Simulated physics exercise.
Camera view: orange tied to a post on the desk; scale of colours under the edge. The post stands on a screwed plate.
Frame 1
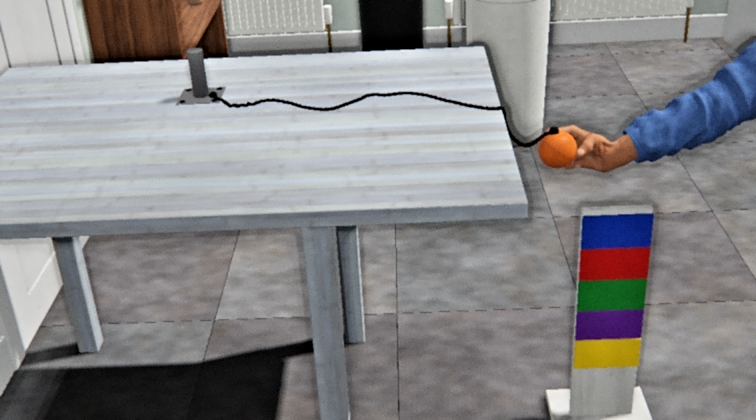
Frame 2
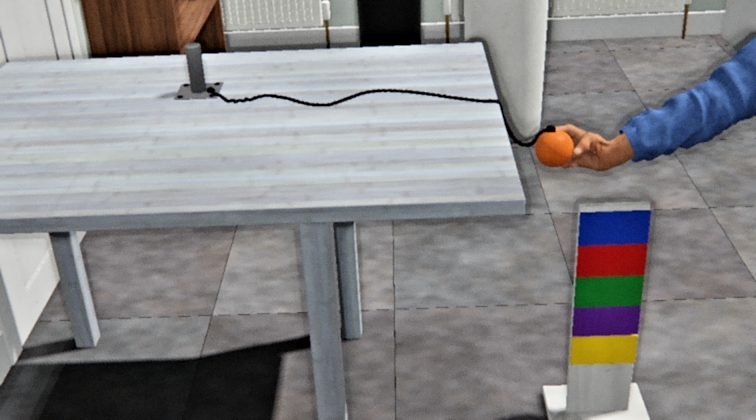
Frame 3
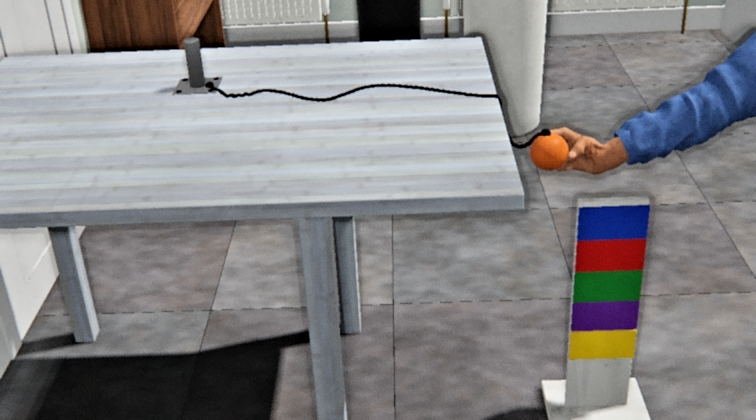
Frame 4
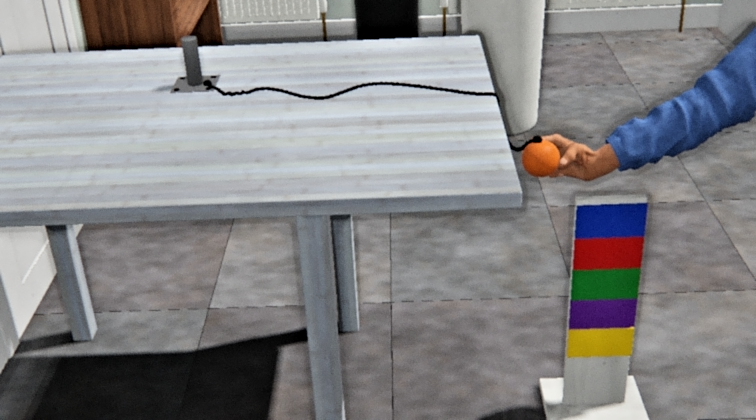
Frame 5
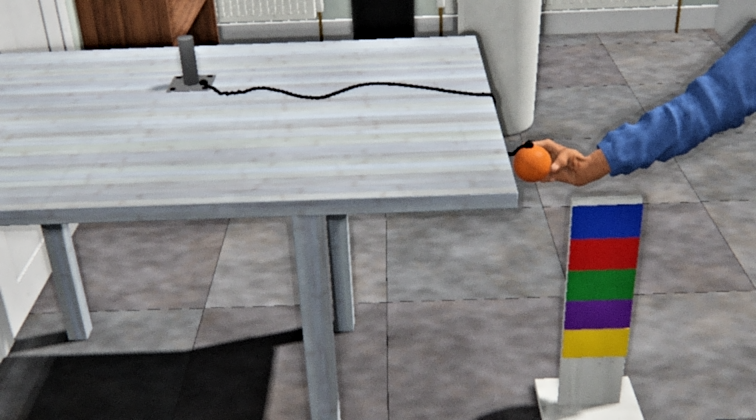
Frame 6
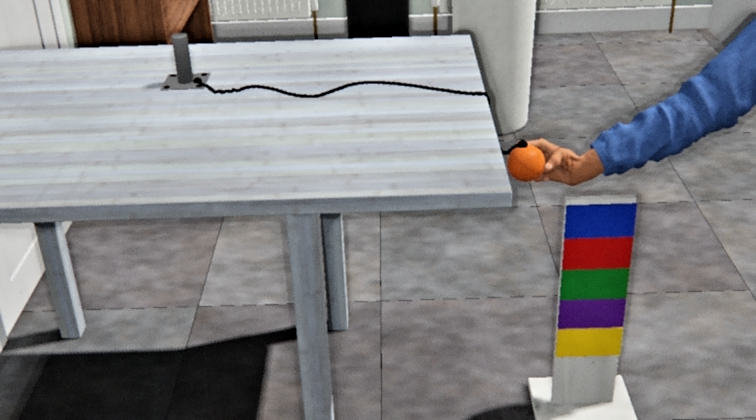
A hand in a blue sleeve reaches in from the right, holding an orange beside the edge of a pale grey table, seen from slightly above in a grey-tiled room. A dark cord runs from the orange across the tabletop to a small post on a plate, and an upright board banded blue, red, green, purple and yellow stands below. The hand moves the orange slightly left and down towards the table edge, while the view shifts a little.
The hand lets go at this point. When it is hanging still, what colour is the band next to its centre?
Red.
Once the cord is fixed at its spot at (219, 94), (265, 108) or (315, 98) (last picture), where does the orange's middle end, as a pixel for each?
The places are (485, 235), (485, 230) and (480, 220).
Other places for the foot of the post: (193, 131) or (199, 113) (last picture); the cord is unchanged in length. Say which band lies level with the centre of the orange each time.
The first case gives green, the second gives green.
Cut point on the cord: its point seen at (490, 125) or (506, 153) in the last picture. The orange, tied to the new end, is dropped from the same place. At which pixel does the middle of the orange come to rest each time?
Case by case: (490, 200), then (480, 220).
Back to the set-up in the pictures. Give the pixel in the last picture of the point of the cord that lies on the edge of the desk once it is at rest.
Near pixel (429, 88).
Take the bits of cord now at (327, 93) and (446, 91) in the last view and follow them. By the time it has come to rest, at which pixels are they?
End positions: About (374, 87) and about (486, 113).
Soon after, orange near (505, 237); level with red.
After that, orange near (452, 244); level with red.
And then, orange near (492, 240); level with red.
In the end, orange near (488, 242); level with red. The cord holds its middle at red.
